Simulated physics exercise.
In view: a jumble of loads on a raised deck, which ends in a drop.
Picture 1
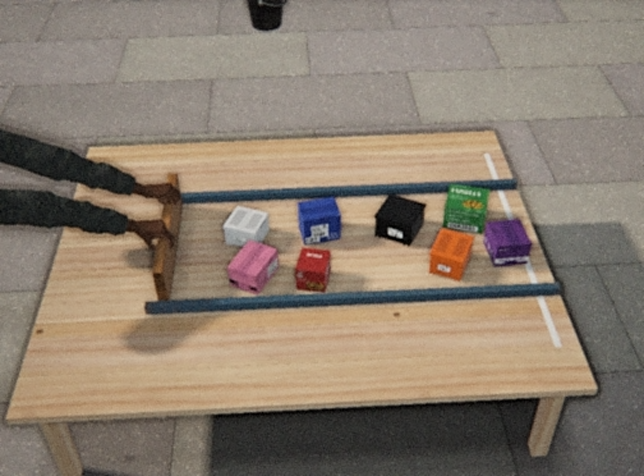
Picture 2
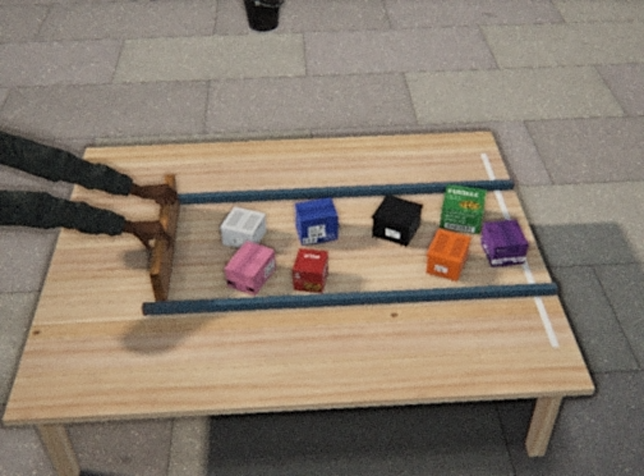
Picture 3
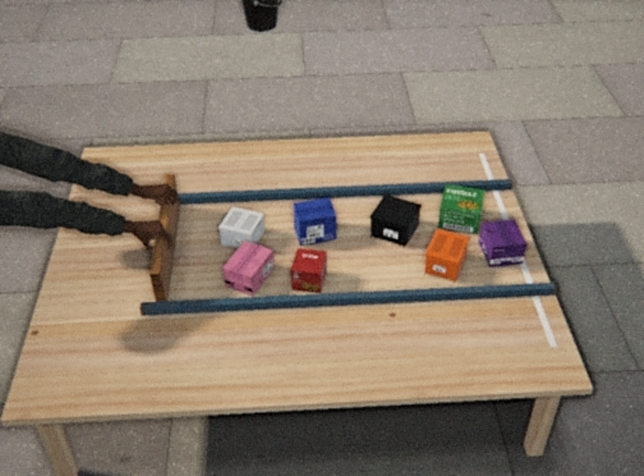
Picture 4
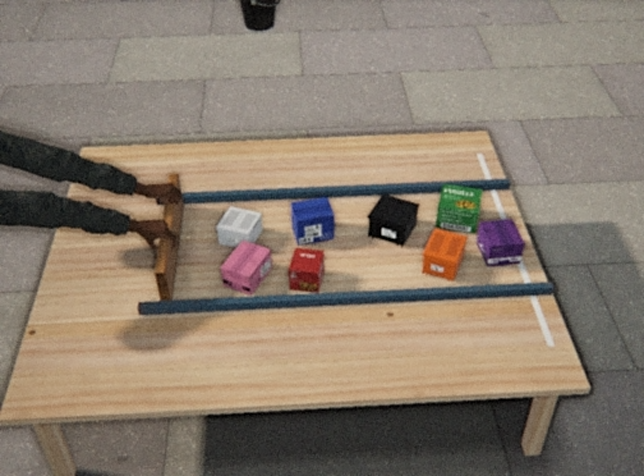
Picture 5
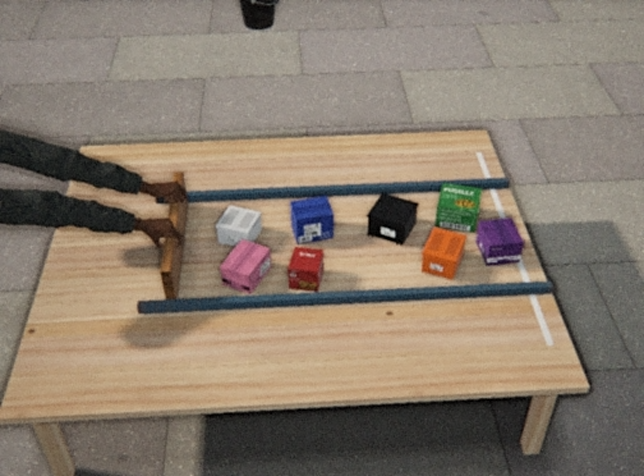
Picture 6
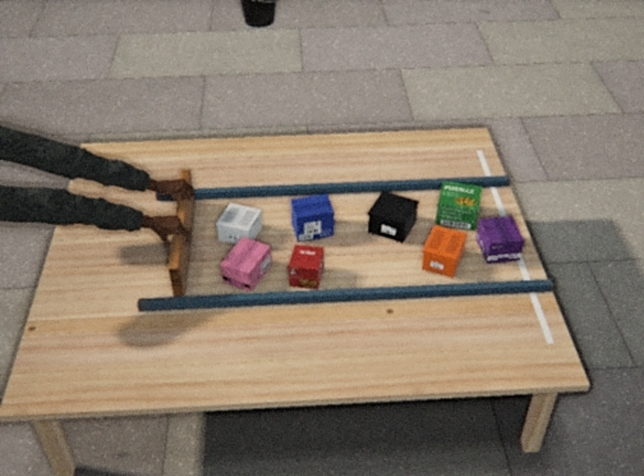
Two dark-sleeved arms held a wooden plank upright between two blue rails on a table, then slid it slightly right toward the colourful boxes, which stayed in place with a gap still left.
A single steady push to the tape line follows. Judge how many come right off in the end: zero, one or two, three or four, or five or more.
I expect five or a larger number to end up below.
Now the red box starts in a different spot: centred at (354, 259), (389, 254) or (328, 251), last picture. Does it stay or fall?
Taking the starts in order, it falls away, then falls away, then falls away.
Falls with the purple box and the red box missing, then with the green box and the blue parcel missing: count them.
In the first try 4, in the other 4.
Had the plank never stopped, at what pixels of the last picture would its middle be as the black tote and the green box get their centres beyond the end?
The middle is at (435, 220) when it's the black tote, and at (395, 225) when it's the green box.
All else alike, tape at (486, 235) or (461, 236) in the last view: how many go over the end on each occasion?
Per try: 6; 4.
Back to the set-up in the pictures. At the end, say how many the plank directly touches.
So the total is 2.
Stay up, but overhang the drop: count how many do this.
I make it 2.
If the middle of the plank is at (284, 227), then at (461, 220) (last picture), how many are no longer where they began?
That gives 4 for the first and 8 for the second.
Early on, none off yet; purple box at rest near (500, 240); green box at rest near (459, 206); orange tote at rest near (444, 252).
A while later, none off yet; purple box at rest near (500, 240); green box travelled about its own width near (494, 203); orange tote travelled a little near (455, 250).
Further along, two off so far; purple box in the air near (559, 276); green box down on the ground near (556, 276); orange tote travelled well along near (531, 242).
Finally, the number that fall off is five or more; lost, red box, blue parcel, black tote, orange tote, green box and purple box.
